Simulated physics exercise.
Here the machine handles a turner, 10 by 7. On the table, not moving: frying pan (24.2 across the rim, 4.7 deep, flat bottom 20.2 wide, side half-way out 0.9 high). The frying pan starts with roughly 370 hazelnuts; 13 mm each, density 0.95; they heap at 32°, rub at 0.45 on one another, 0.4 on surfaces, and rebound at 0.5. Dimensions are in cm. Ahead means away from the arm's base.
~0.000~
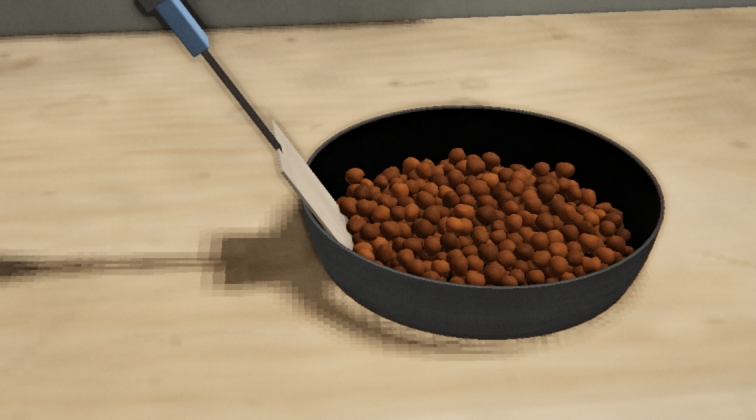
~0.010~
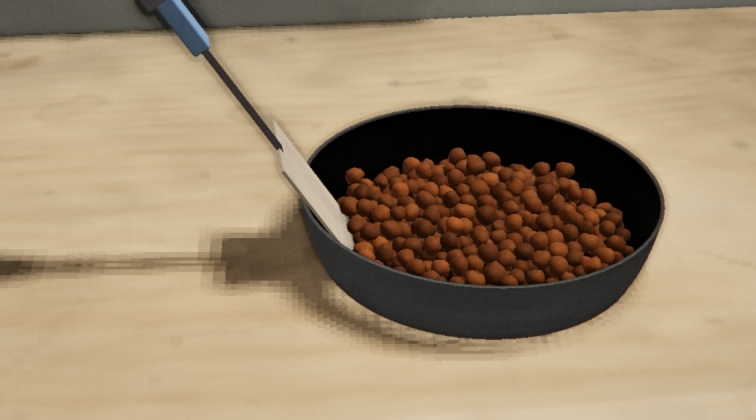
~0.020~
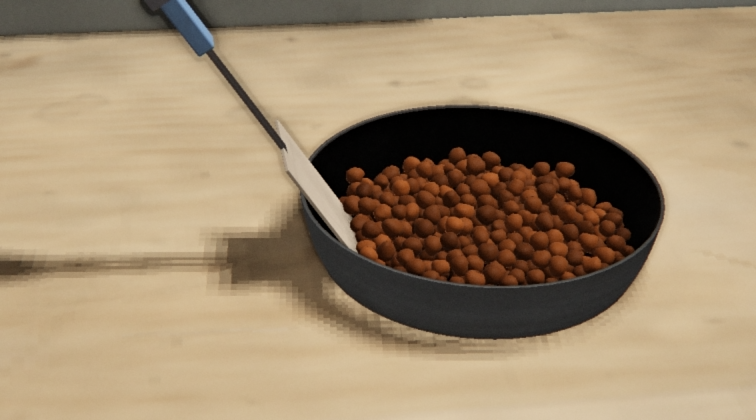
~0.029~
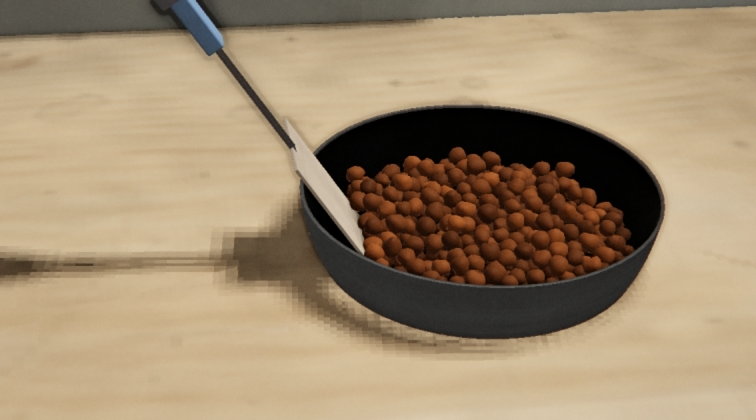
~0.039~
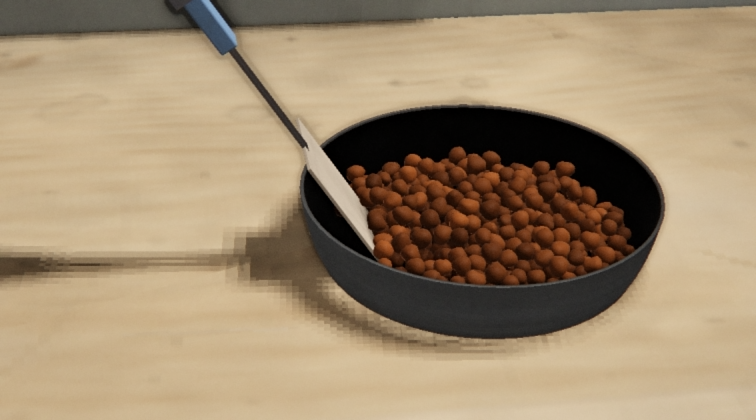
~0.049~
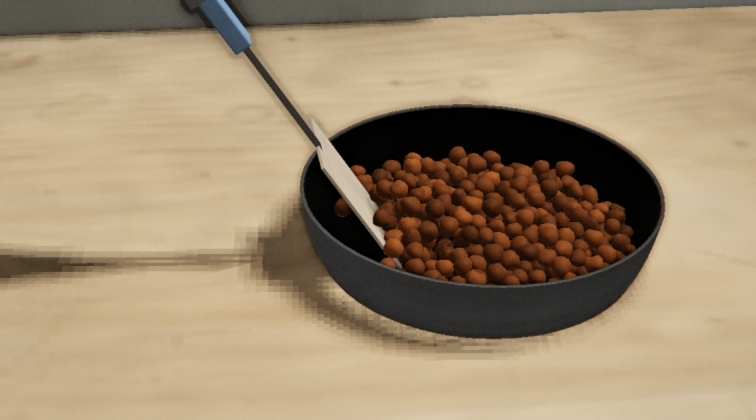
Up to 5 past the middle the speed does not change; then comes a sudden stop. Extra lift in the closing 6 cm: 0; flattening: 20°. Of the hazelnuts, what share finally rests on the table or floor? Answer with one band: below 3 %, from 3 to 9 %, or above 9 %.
Below 3 %.
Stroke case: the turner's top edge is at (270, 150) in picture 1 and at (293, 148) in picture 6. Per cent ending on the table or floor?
Close to 0 in a hundred.
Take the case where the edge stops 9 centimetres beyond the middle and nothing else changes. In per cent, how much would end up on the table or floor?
That would give close to 5 per cent.
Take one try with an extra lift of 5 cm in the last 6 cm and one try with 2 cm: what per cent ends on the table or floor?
First try around 10 percent, second try around 0 percent.
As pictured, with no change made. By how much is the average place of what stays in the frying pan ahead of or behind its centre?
3.5 cm ahead.
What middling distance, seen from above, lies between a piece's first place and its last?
The figure is about 2 cm.
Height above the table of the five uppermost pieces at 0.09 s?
I'd put them at about 6 centimetres above the table.
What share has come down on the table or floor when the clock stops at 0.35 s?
About 0 per cent.
After 0.09 s, sloping 57°, highest piece 7 above the table; 370 in the frying pan.
After 0.13 s, sloping 49°, highest piece 8 above the table; 370 in the frying pan.
After 0.35 s, sloping 37°, highest piece 5 above the table; 369 in the frying pan, 1 on the blade or in flight.
After 1.40 s, sloping 37°, highest piece 5 above the table; 369 in the frying pan, 1 on the table or floor.
At rest, 369 in the frying pan, 1 on the table or floor. That is 0 % on the table or floor.
